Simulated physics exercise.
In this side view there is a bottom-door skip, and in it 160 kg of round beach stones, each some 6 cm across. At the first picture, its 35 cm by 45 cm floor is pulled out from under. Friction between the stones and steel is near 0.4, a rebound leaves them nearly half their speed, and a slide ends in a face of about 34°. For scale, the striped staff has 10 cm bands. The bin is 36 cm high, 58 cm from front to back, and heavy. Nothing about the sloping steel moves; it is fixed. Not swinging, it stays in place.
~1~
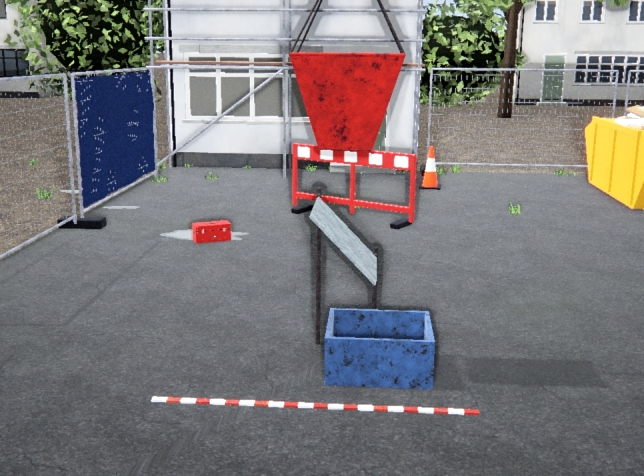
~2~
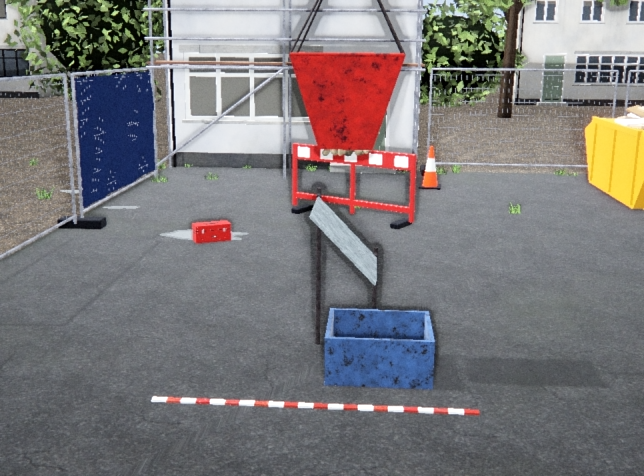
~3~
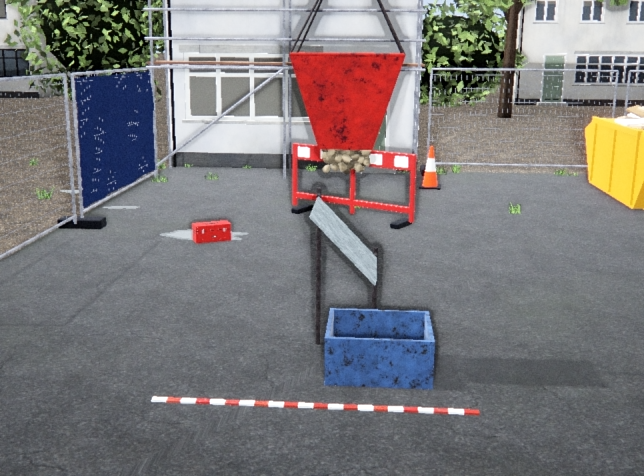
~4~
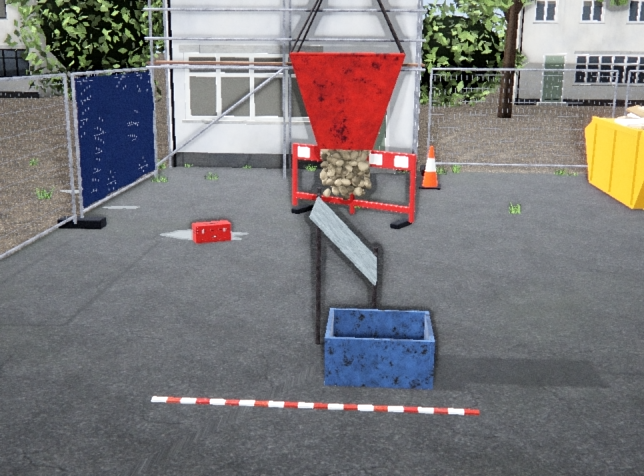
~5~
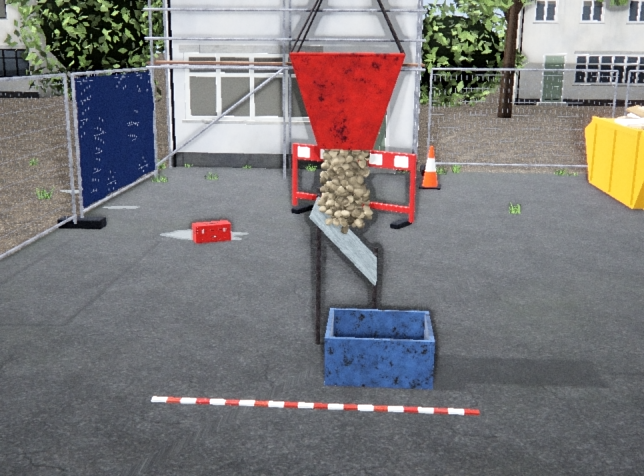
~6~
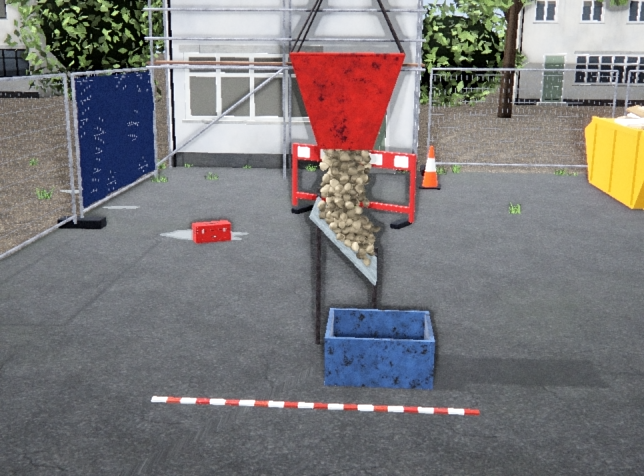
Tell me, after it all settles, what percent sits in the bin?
I'd put it at about 39 percent.
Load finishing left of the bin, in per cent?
I'd say close to 0 per cent.
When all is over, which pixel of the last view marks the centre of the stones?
I'd say close to pixel (438, 368).
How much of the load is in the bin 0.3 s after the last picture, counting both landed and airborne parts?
Roughly 40 percent by that time.
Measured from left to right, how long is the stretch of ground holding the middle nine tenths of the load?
It covers roughly 190 centimetres from left to right.
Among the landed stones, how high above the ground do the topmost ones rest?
Max stone height at rest approx 22 cm.
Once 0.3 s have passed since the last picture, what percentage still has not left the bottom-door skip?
I'd say some 0 per cent is still inside.
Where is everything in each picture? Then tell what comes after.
In the first picture, the outlet is at (346, 142); nothing has dropped yet.
In the second picture, the outlet is at (346, 142); 5 % is out.
In the third picture, the outlet is at (346, 142); 15 % is out, the lowest stones still above the rim at (355, 166), 153 cm up.
In the fourth picture, the outlet is at (346, 142); 27 % is out, the lowest stones still above the rim at (355, 191), 135 cm up.
In the fifth picture, the outlet is at (346, 142); 39 % is out, the lowest stones still above the rim at (354, 223), 111 cm up.
In the sixth picture, the outlet is at (346, 142); 54 % is out, the lowest stones still above the rim at (365, 253), 91 cm up.
Then, 0.3 s after the last picture, 0 % in the bottom-door skip, 34 % on the steel, 1 % falling or lying left of the bin, 42 % falling or lying in the bin, 23 % falling or lying beside or right of the bin; the stones farthest right are at (486, 361).
Then, 0.7 s after the last picture, 0 % in the bottom-door skip, 1 % on the steel, 40 % falling or lying in the bin, 60 % falling or lying beside or right of the bin; the stones farthest right are at (584, 378).
Then, 1.3 s after the last picture, 0 % in the bottom-door skip, 39 % falling or lying in the bin, 61 % falling or lying beside or right of the bin.
Then, 2.2 s after the last picture, 0 % in the bottom-door skip, 39 % falling or lying in the bin, 61 % falling or lying beside or right of the bin.
Then, 4.1 s after the last picture, 0 % in the bottom-door skip, 39 % in the bin, 61 % beside or right of the bin.
